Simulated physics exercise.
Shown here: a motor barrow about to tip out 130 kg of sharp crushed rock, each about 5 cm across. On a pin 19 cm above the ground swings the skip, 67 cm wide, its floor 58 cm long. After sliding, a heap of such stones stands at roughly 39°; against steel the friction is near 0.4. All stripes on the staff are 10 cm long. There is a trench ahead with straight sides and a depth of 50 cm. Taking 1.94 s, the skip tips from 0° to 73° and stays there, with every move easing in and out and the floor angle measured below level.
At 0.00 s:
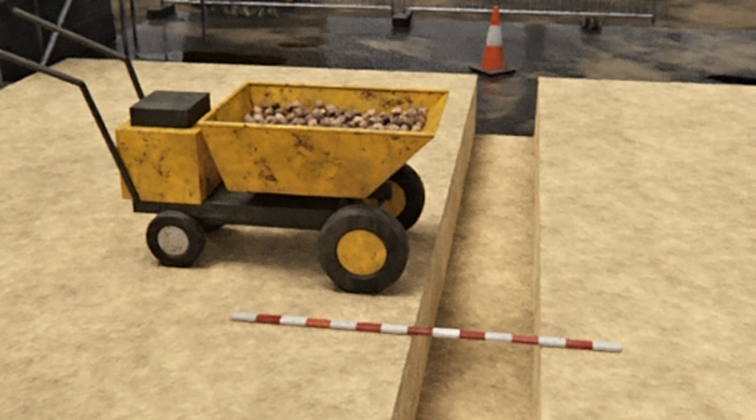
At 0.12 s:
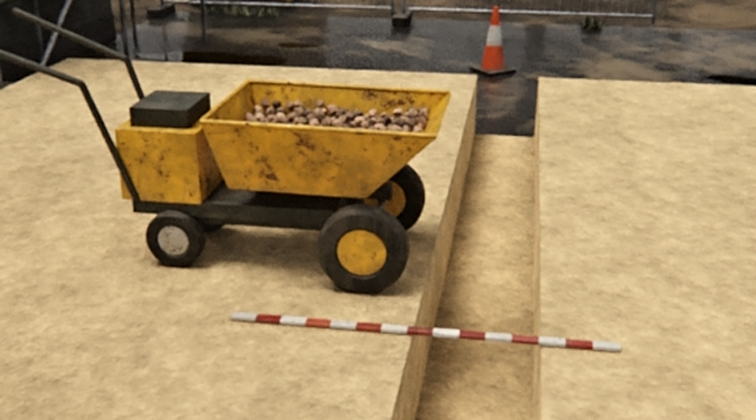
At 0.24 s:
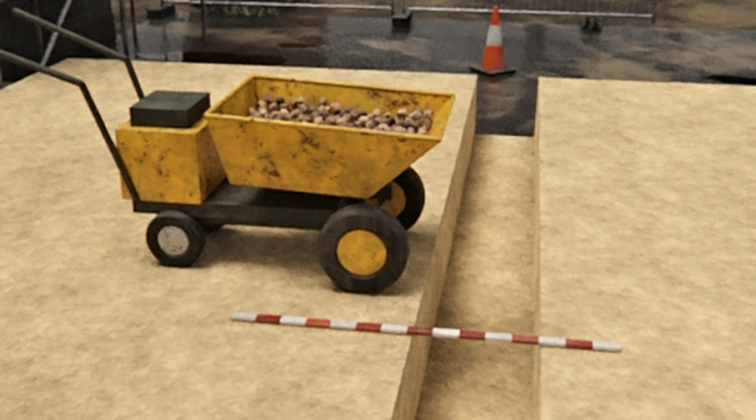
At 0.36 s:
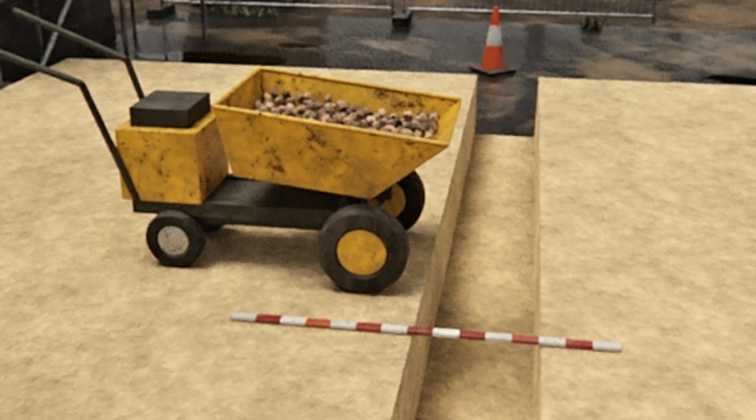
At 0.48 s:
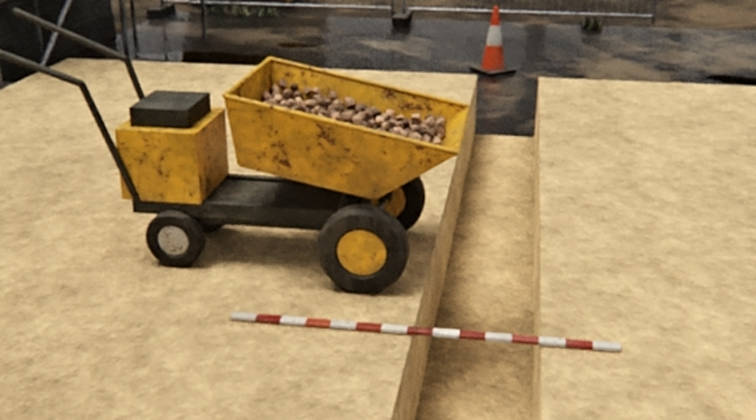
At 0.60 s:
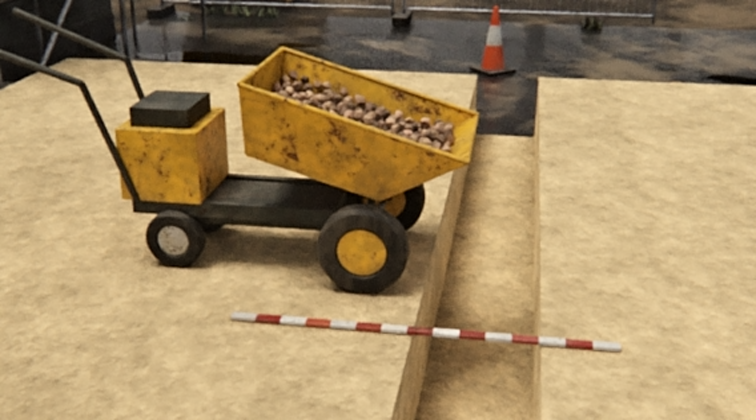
On a sandy worksite beside a narrow trench, a parked yellow motor barrow slowly raising the rear of its stone-filled skip, front edge dipping right.
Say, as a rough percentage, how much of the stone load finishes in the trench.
Roughly 71 out of 100.
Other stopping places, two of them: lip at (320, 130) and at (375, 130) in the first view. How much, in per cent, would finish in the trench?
It comes to about 70 and 100 in a hundred.
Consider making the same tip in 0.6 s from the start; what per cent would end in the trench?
Roughly 55 per cent.
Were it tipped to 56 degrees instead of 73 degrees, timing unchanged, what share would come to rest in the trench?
Then roughly 25 percent.
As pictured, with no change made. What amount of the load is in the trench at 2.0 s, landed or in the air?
Some 35 per cent.
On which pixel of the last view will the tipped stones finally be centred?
Their centre sits close to (518, 351).
After 1.5 s the floor is at 62°; 100 % in the skip; the foremost stones are at (508, 231).
After 2.0 s the floor is at 73°; 52 % in the skip, 33 % in the trench, 16 % past the trench; the foremost stones are at (615, 290).
After 2.4 s the floor is at 73°; 20 % in the skip, 55 % in the trench, 25 % past the trench; the foremost stones are at (669, 303).
After 4.3 s the floor is at 73°; 5 % in the skip, 71 % in the trench, 25 % past the trench; the foremost stones are at (673, 305).
